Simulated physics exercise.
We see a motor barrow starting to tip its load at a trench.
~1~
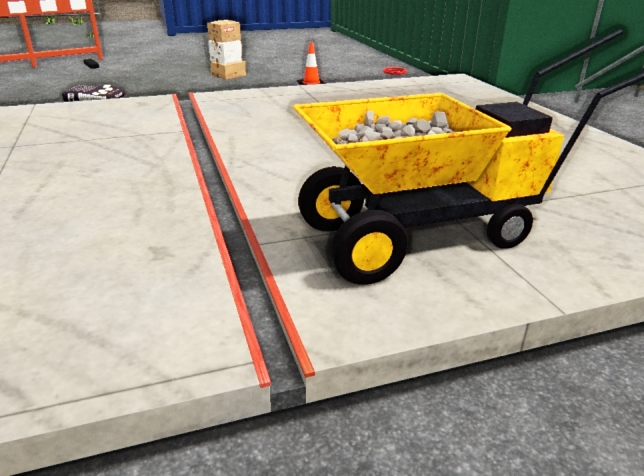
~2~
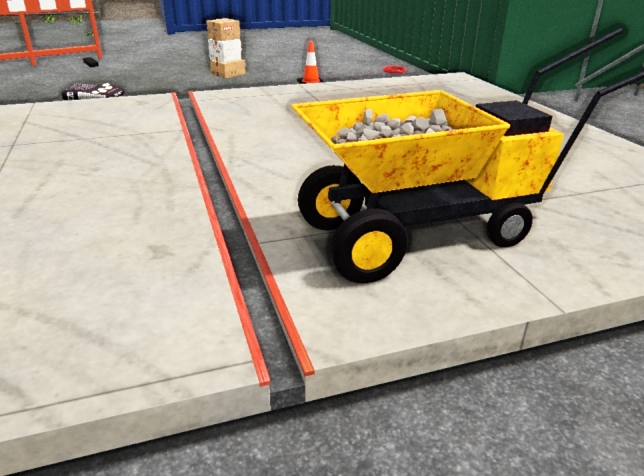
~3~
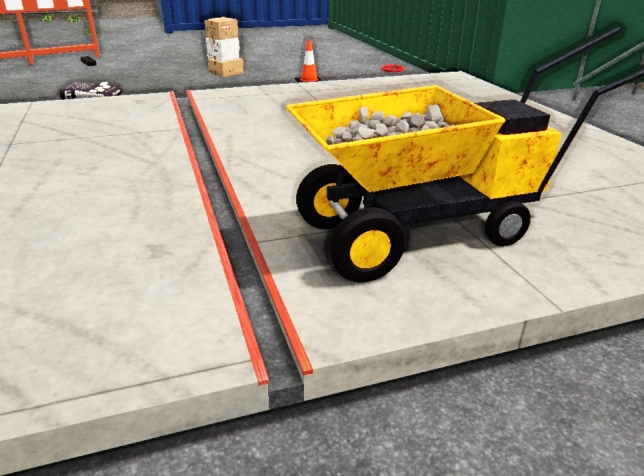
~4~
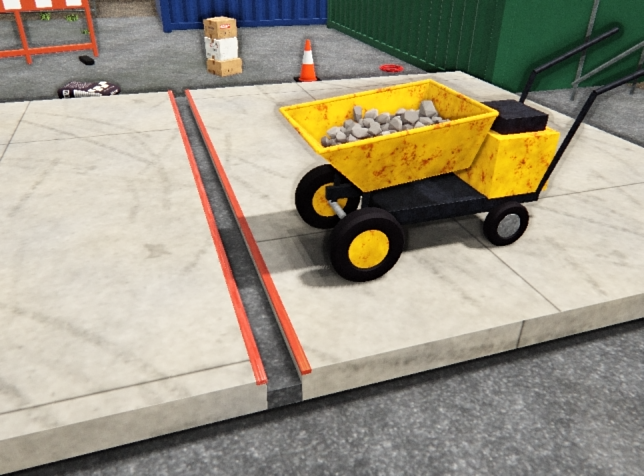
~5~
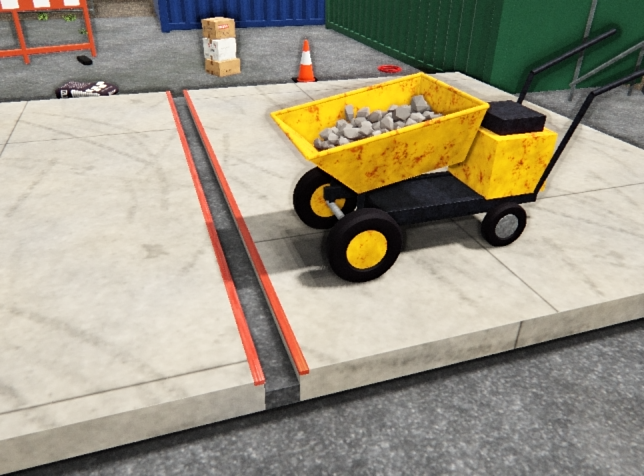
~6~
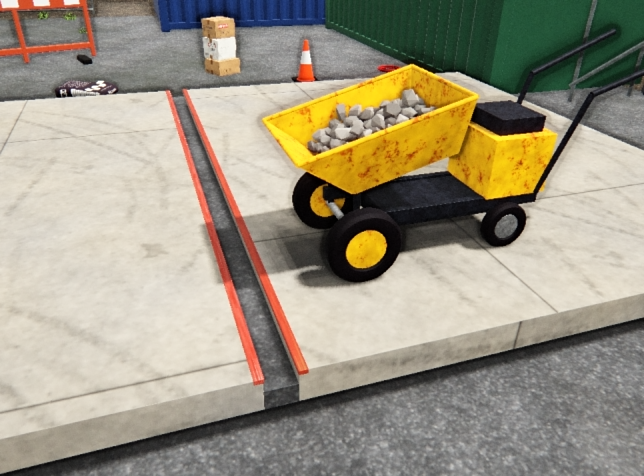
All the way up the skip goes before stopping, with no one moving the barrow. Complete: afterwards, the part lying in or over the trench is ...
... the minority.
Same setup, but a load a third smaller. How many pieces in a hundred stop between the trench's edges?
I'd say close to 30 per cent of it.
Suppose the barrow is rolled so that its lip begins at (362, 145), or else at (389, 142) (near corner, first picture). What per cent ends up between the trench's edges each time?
It works out to 40 per cent in the first case and 40 per cent in the second.
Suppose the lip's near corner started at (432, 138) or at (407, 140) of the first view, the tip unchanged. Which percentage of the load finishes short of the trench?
Roughly 60 per cent, and 50 per cent.
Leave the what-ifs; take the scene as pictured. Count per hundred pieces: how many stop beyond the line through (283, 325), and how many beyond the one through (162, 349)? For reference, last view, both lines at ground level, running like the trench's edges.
I'd say some 90 in a hundred, and after that 10 in a hundred.
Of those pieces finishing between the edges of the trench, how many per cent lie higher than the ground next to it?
30 in a hundred.
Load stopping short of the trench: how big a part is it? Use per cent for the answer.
About 0 %.
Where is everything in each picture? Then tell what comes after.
Lip of the skip at (335, 148), level; top of the load at (408, 135), broken stones; first edge of the trench at (290, 326); far edge at (250, 335), the trench under half as wide as the skip, and about half as deep as wide, in the first frame.
Lip of the skip at (333, 147), level; top of the load at (407, 133), in the second frame.
Lip of the skip at (327, 149), tipped barely; top of the load at (412, 133), in the third frame.
Lip of the skip at (319, 152), tipped a little; top of the load at (406, 130), in the fourth frame.
Lip of the skip at (308, 158), tipped a little; top of the load at (417, 120), in the fifth frame.
Lip of the skip at (298, 165), tipped clearly; top of the load at (408, 115); first edge of the trench at (284, 324); far edge at (244, 332), in the sixth frame.
Soon, skip tipped steeply; all in the skip.
A while on, skip tipped steeply; most in the skip; a stray few in or heaped over the trench; about a quarter beyond it.
Towards the end, skip tipped right over; a small part in the skip; a small part in or heaped over the trench; most beyond it.
Finally, skip tipped right over; a small part in the skip; about a quarter in or heaped over the trench; most beyond it.
